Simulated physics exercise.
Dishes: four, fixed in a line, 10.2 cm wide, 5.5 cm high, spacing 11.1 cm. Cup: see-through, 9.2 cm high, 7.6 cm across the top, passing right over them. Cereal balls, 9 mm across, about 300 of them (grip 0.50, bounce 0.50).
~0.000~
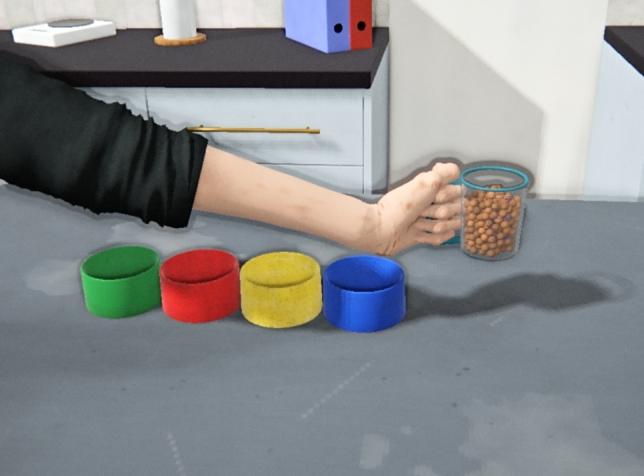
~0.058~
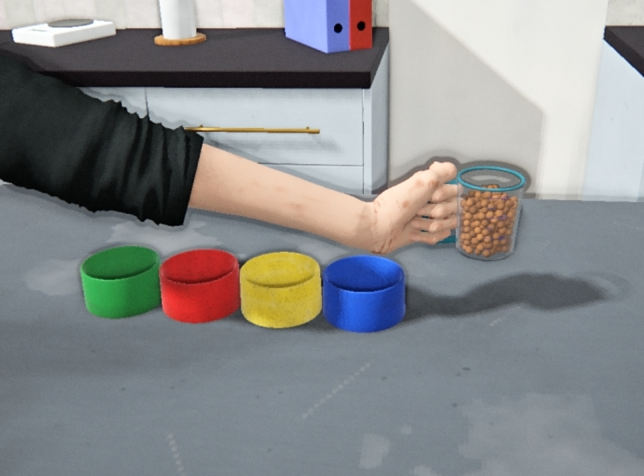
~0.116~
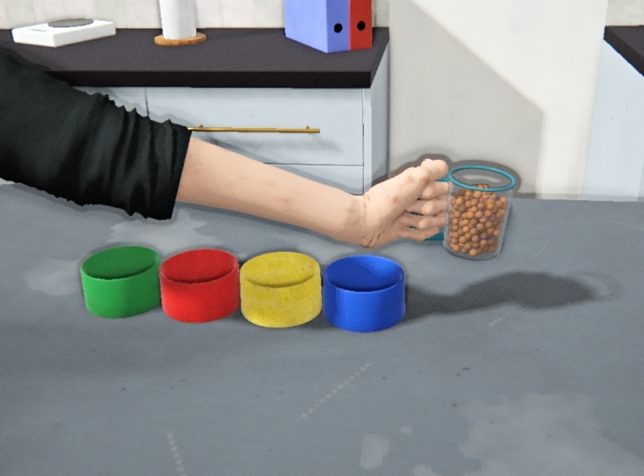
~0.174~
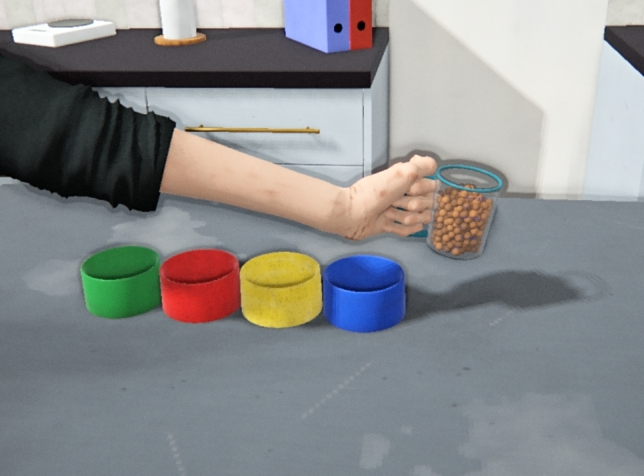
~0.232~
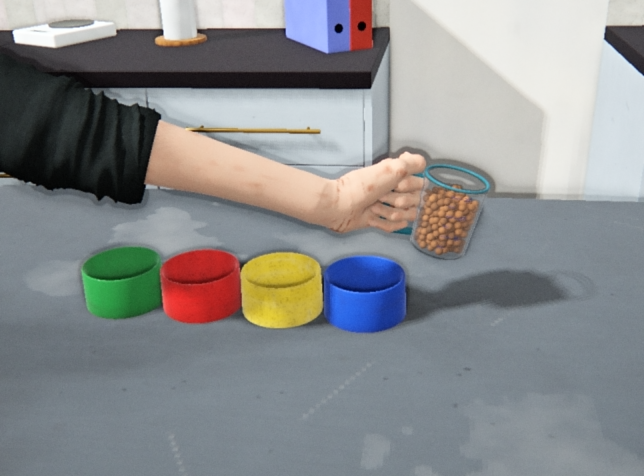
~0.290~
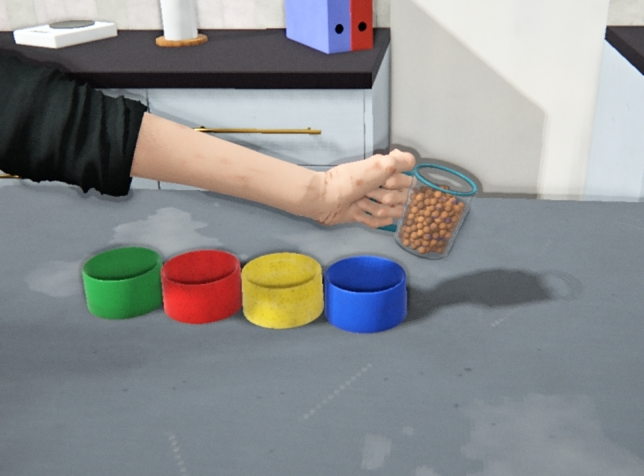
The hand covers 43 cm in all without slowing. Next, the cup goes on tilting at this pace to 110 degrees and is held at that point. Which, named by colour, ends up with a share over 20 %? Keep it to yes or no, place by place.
Place by place: Red dish yes, blue dish no, green dish no, yellow dish no, counter no.
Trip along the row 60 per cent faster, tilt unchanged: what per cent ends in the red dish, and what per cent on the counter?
Shares: Red 100, counter 0.
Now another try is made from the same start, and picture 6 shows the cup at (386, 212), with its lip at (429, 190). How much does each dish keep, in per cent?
In the end red holds 100, blue holds 0, green holds 0, yellow holds 0.
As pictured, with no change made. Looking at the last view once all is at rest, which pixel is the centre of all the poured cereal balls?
About (208, 288).
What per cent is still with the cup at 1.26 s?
Somewhere close to 100 percent.
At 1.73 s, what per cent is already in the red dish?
About 35 per cent by then.
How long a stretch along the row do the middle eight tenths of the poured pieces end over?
I'd put it at close to 6 cm.
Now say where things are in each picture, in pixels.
Cup at (491, 214), tilt 0 degrees, lip at (527, 180), moved 0.0 cm; middle of the pieces at (491, 223); blue dish at (364, 274); yellow dish at (280, 270); red dish at (199, 266); green dish at (121, 263), in the first picture.
Cup at (488, 214), tilt 1 degrees, lip at (524, 180), moved 0.4 cm; middle of the pieces at (487, 223), in the second picture.
Cup at (476, 214), tilt 4 degrees, lip at (514, 181), moved 1.8 cm; middle of the pieces at (476, 223), in the third picture.
Cup at (461, 213), tilt 9 degrees, lip at (501, 184), moved 3.6 cm; middle of the pieces at (460, 222), in the fourth picture.
Cup at (447, 213), tilt 13 degrees, lip at (488, 186), moved 5.4 cm; middle of the pieces at (445, 222), in the fifth picture.
Cup at (433, 213), tilt 17 degrees, lip at (476, 189), moved 7.2 cm; middle of the pieces at (430, 221); blue dish at (365, 274); yellow dish at (281, 271); red dish at (200, 267); green dish at (122, 264). The cup turns about 75 degrees a second and travels 31 cm a second, in the sixth picture.
After 0.87 s, tilt 61 degrees; cup holds 100 %.
After 1.26 s, tilt 90 degrees; cup holds 100 %.
After 1.73 s, tilt 110 degrees; cup holds 60 %, red 35 %.
By 3.1 s all is still; red 100 %, blue 0 %, green 0 %, yellow 0 %, counter 0 %.
